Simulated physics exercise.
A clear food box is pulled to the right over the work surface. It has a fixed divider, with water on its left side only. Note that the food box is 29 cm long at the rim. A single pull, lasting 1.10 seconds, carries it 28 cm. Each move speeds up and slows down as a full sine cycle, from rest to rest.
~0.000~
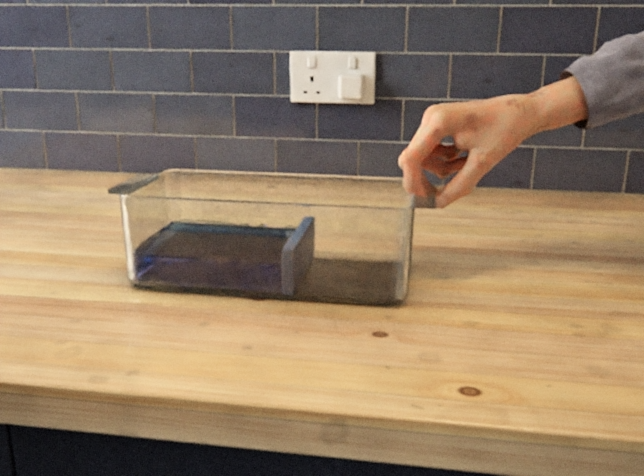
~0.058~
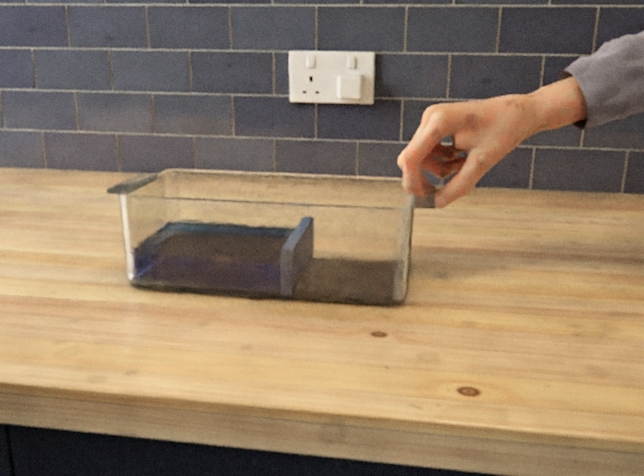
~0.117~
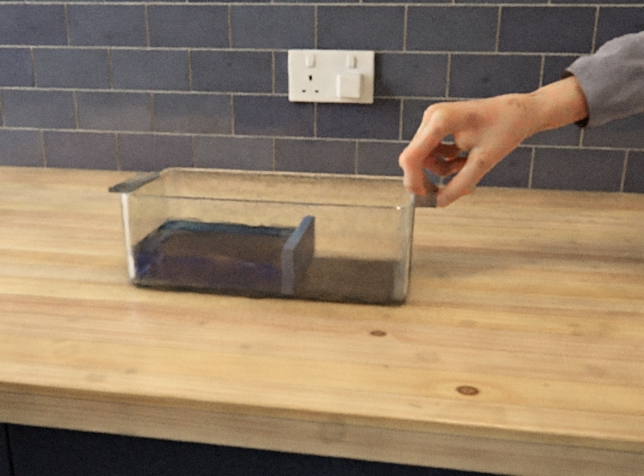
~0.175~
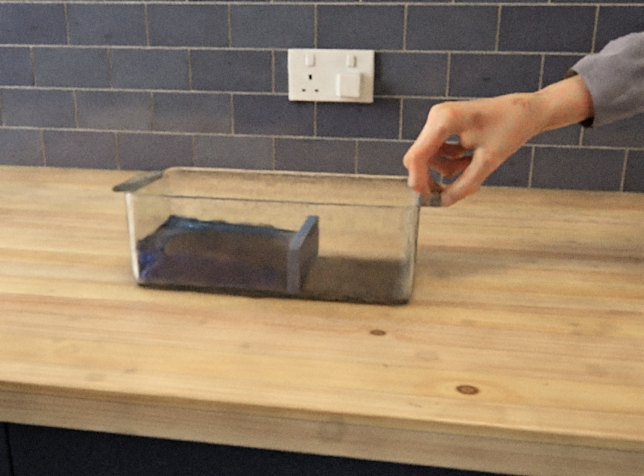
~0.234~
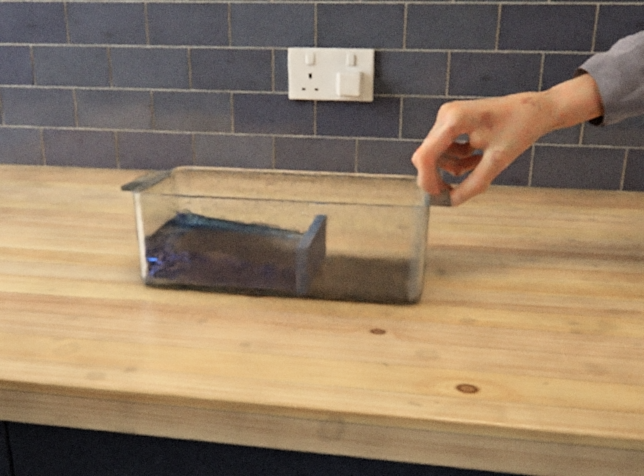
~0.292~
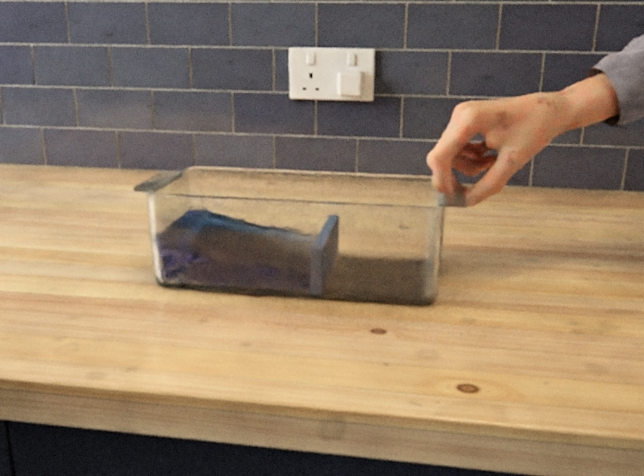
A hand gripping a clear food box slides it slightly right across a wooden worktop, dark water climbing at its left end.
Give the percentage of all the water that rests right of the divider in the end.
Roughly 4 out of every 100 parts.
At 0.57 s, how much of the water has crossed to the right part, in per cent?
0 %.
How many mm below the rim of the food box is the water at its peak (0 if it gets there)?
Roughly 40 mm.
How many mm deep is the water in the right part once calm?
2 mm or so.
After 0.57 s it has gone 15 cm; 0 per cent is on the right side and 0 is out of the food box.
After 0.85 s it has gone 26 cm; 3 per cent is on the right side and 0 is out of the food box.
After 1.12 s it has gone 28 cm; 4 per cent is on the right side and 0 is out of the food box.
After 1.40 s it has gone 28 cm; 4 per cent is on the right side and 0 is out of the food box.
In the end 4 per cent is on the right side and 0 is out of the food box.
